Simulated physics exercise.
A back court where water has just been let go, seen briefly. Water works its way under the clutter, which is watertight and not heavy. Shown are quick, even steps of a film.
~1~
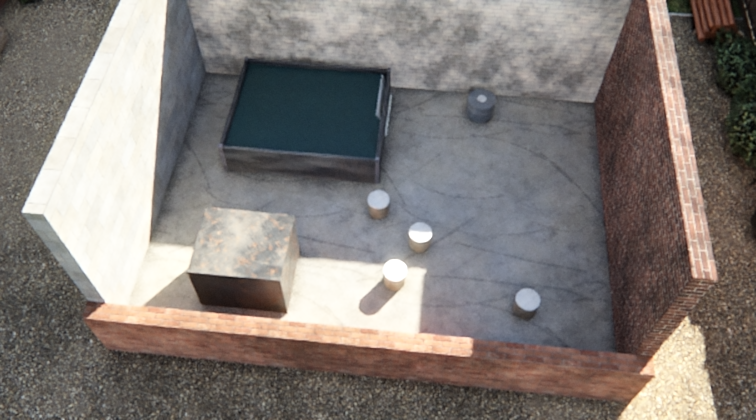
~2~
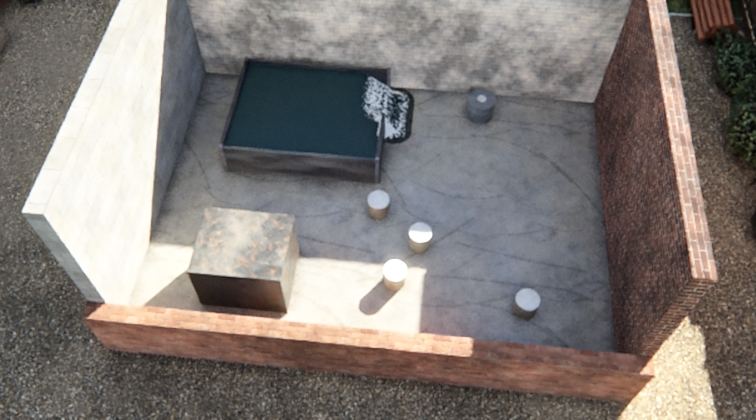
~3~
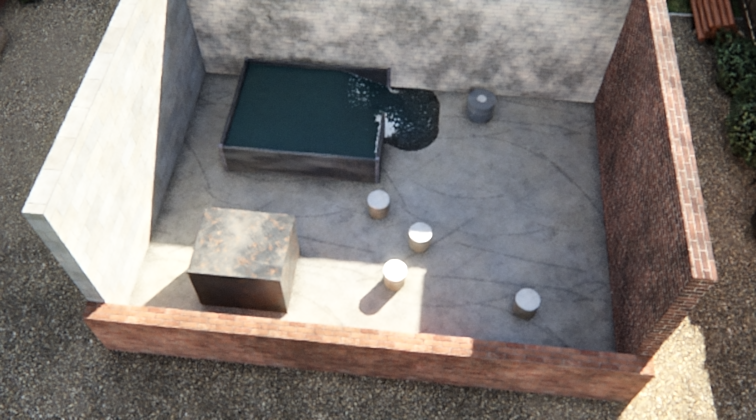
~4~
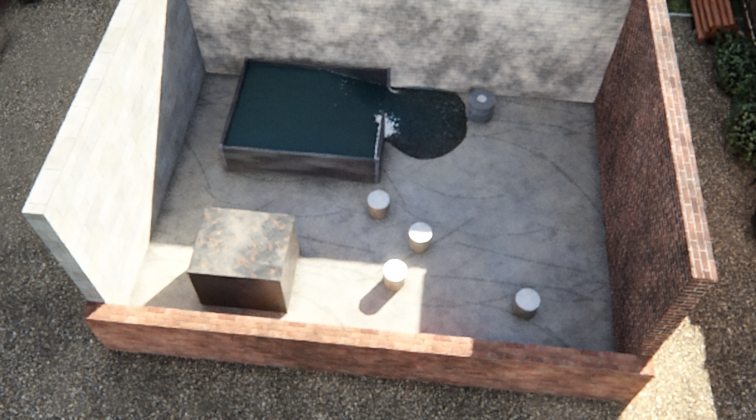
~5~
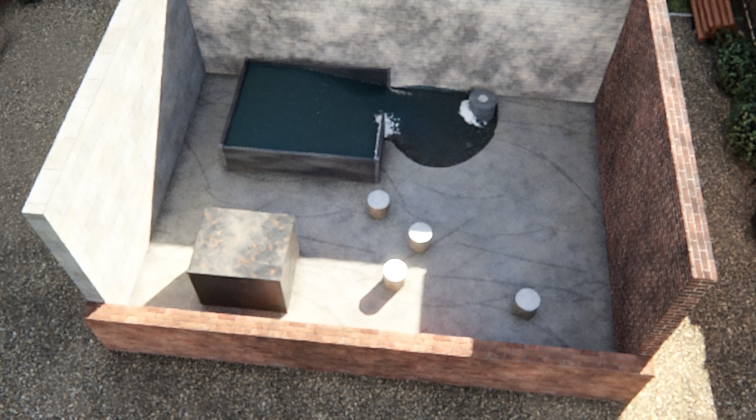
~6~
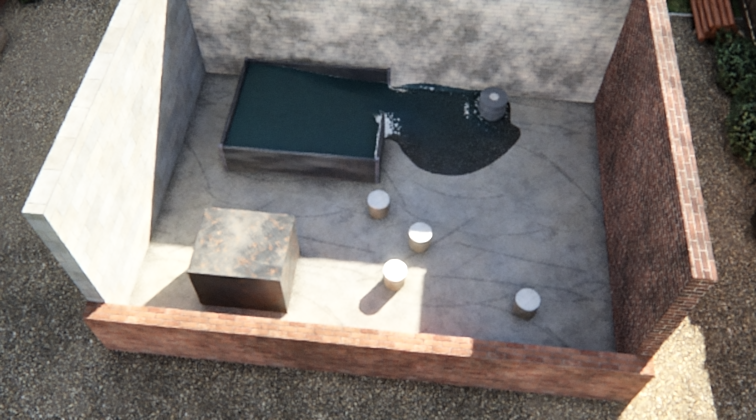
Walled back court with dark water pouring through a raised tank's side, spreading right across paving and nudging a grey tub slightly.
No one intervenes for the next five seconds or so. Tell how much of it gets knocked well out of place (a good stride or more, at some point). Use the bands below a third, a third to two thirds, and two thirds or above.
It falls a third to two thirds.
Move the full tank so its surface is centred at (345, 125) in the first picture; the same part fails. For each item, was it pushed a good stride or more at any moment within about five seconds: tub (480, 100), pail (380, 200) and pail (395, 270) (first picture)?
Result per object - went far, stayed close, stayed close.
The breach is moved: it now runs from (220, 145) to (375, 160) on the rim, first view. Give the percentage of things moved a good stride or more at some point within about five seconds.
I'd say around 80 per cent.
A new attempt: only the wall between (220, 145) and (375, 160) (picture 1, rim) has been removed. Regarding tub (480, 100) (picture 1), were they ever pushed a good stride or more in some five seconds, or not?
For that one: It fell short.
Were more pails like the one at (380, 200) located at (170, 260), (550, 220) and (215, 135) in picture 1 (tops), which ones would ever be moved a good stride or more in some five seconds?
Taking them one at a time: Falls short; goes the distance; falls short.
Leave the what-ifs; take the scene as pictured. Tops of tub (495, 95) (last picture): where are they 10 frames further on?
Position: About (585, 107).
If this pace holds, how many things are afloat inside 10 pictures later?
1.
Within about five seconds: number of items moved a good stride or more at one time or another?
Number: 2.
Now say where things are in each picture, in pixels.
In the first picture, a tub at (482, 99), on the bottom; a pail at (421, 232), on the bottom; 0 of 5 have shifted.
In the second picture, a tub at (482, 99) rests on the ground; a pail at (421, 232) rests on the ground; 0 of 5 have shifted.
In the third picture, a tub at (482, 99) rests on the ground; a pail at (421, 232) rests on the ground; 0 of 5 have shifted.
In the fourth picture, a tub at (482, 99), on the bottom; a pail at (421, 232), on the bottom; 0 of 5 have shifted.
In the fifth picture, a tub at (483, 99) rests on the ground; a pail at (421, 232) rests on the ground; 0 of 5 have shifted.
In the sixth picture, a tub at (494, 97) rests on the ground, close to its start; a pail at (421, 232) rests on the ground; 1 of 5 have shifted.
A moment on, 1 of 5 are well off their spots; 0 afloat.
Next, 1 of 5 are well off their spots; 1 afloat.
Later, 1 of 5 are well off their spots; 1 afloat.
In the end, 2 of 5 are well off their spots, and 2 have been at some point; 2 afloat.
